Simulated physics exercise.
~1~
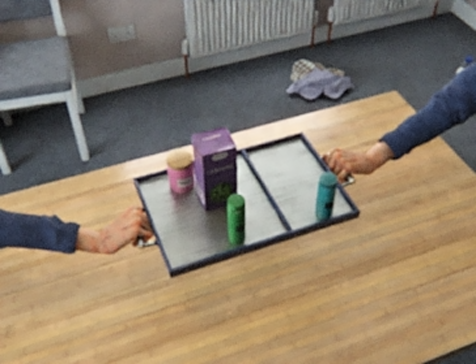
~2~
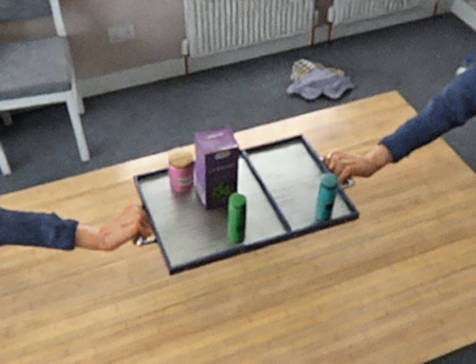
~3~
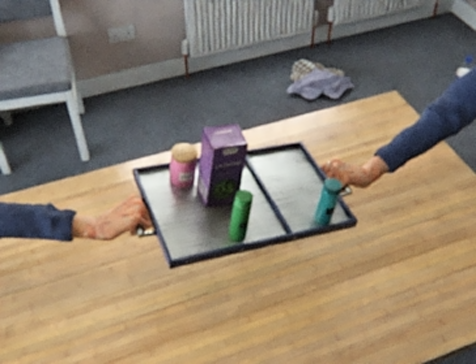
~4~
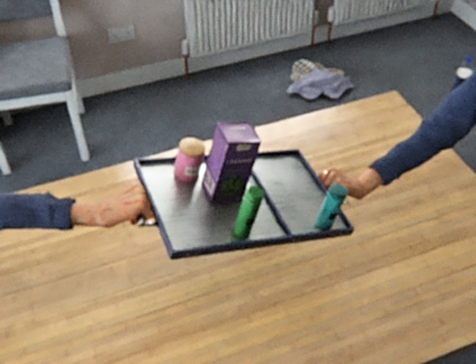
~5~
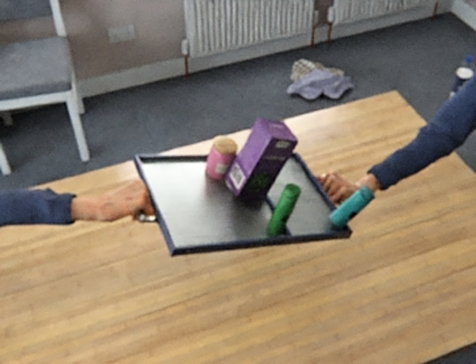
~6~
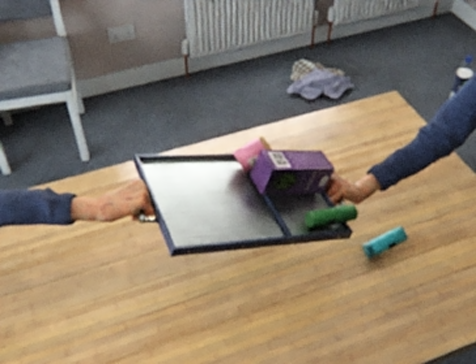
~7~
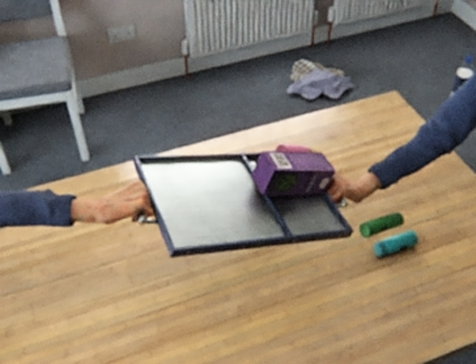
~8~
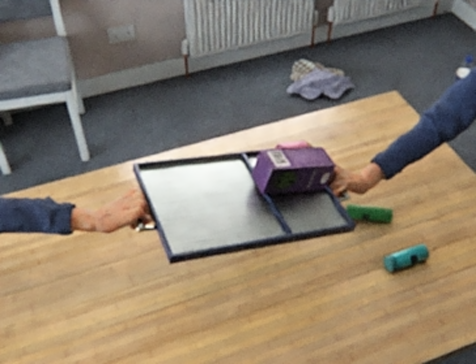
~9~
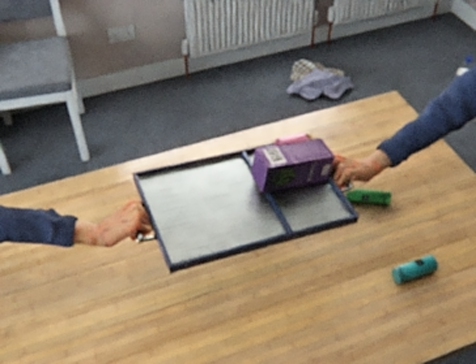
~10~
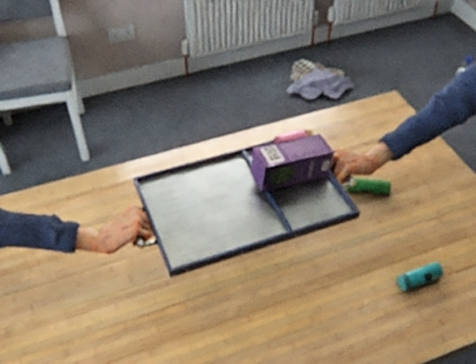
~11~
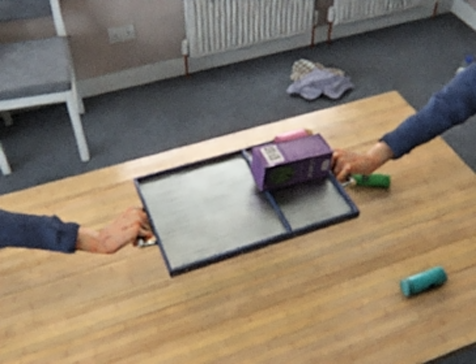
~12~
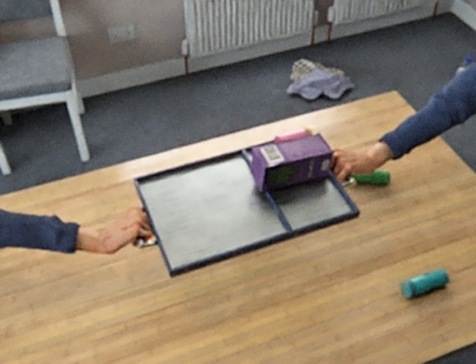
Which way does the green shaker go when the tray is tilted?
The green shaker moves to the right, tipping over and going off the right side of the tray onto the table.
